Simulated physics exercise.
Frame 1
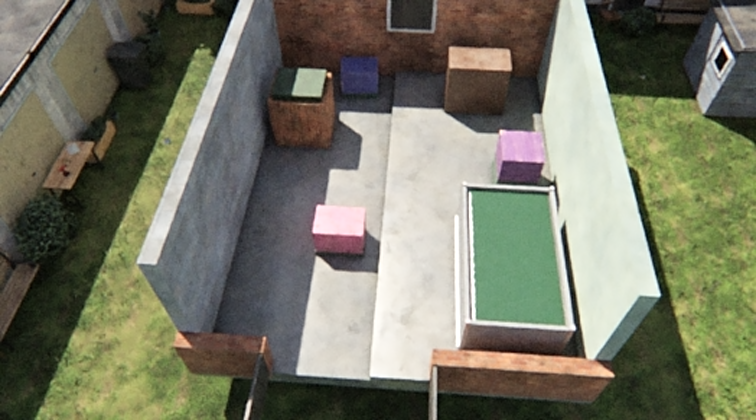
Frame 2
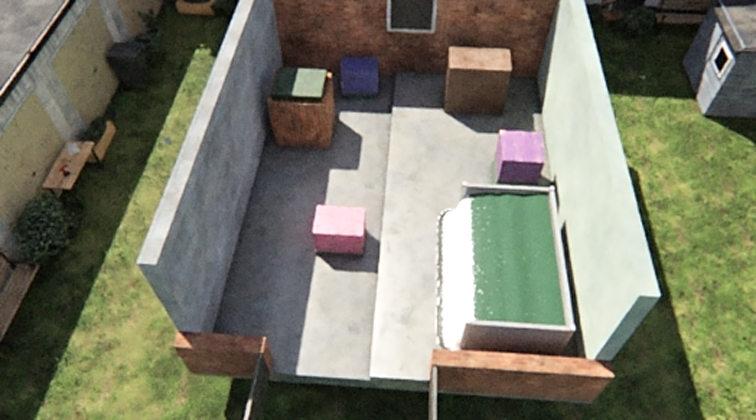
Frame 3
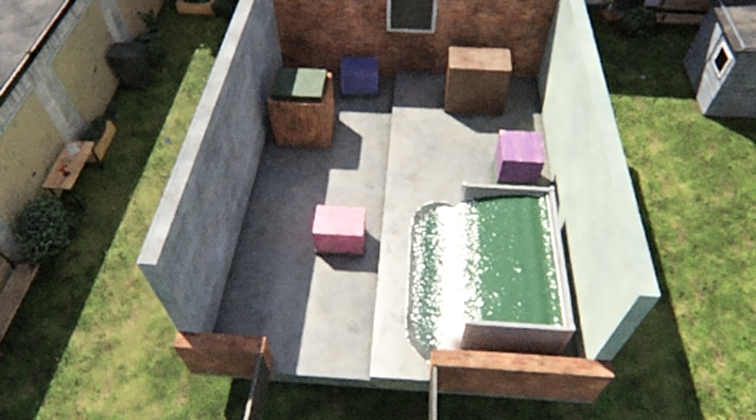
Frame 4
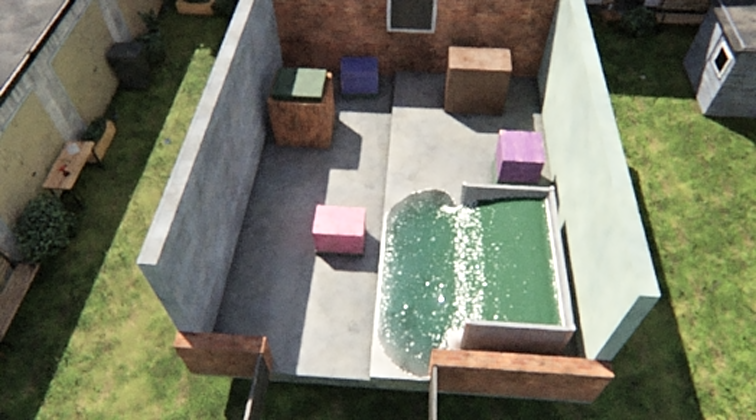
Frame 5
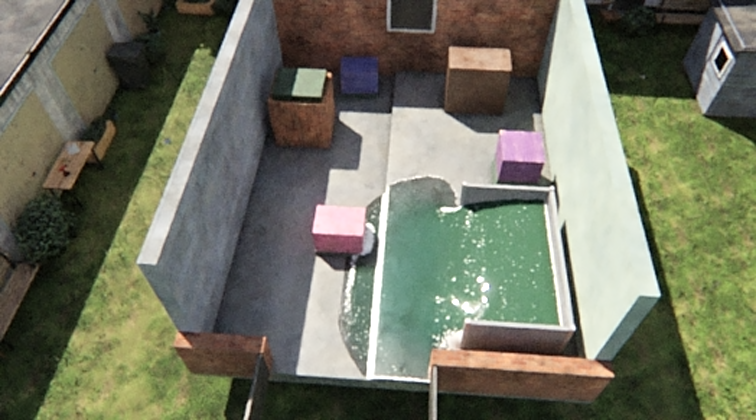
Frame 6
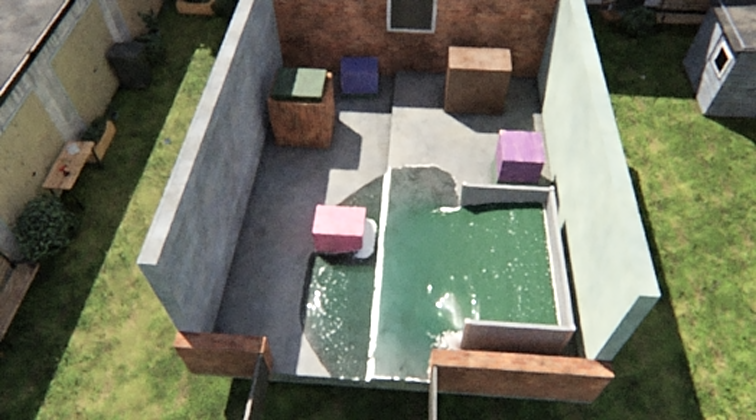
At first, green water sits still in a walled tank at the right of a yard scattered with coloured crates. The tank's left side opens and water pours out leftward in a foaming sheet, then crosses the step onto the darker floor, spreading around the pink crate, which stays put.
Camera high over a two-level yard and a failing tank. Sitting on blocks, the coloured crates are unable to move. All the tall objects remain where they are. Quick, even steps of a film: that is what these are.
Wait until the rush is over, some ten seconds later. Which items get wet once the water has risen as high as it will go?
At the end, the blue crate is not above the water; the purple crate stays above the water; the pink crate is not above the water.
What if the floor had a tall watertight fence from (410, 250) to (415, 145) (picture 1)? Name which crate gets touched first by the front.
My answer: The crate marked pink.
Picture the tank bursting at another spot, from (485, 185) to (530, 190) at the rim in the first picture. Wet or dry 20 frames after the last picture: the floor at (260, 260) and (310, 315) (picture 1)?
Point one: Still bare; point two: Still bare.
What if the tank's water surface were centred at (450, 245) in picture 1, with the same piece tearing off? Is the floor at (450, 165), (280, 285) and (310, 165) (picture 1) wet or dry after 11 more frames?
As listed: No water, flooded, awash.
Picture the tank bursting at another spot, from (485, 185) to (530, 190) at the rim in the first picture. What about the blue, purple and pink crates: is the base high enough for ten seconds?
Blue crate: Reached; purple crate: Reached; pink crate: Reached.
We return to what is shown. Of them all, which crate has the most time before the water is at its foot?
My answer is the purple-painted one.
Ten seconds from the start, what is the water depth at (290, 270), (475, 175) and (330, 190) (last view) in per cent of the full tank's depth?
Approx. values, in order: 10 %, 0 %, 16 %.
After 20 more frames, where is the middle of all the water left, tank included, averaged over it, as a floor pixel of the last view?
Somewhere near (335, 227).
A moment on, water covers 50 % of the floor; the blue crate not reached, the purple crate not reached, the pink crate water round its plinth.
Next, water covers 55 % of the floor; the blue crate water round its plinth, the purple crate not reached, the pink crate water round its plinth.
Then, water covers 65 % of the floor; the blue crate water round its plinth, the purple crate not reached, the pink crate water round its plinth.
Later, water covers 75 % of the floor; the blue crate water round its plinth, the purple crate not reached, the pink crate water round its plinth.
In the end, water covers 70 % of the floor; the blue crate was topped, the purple crate stayed above the water, the pink crate was topped.
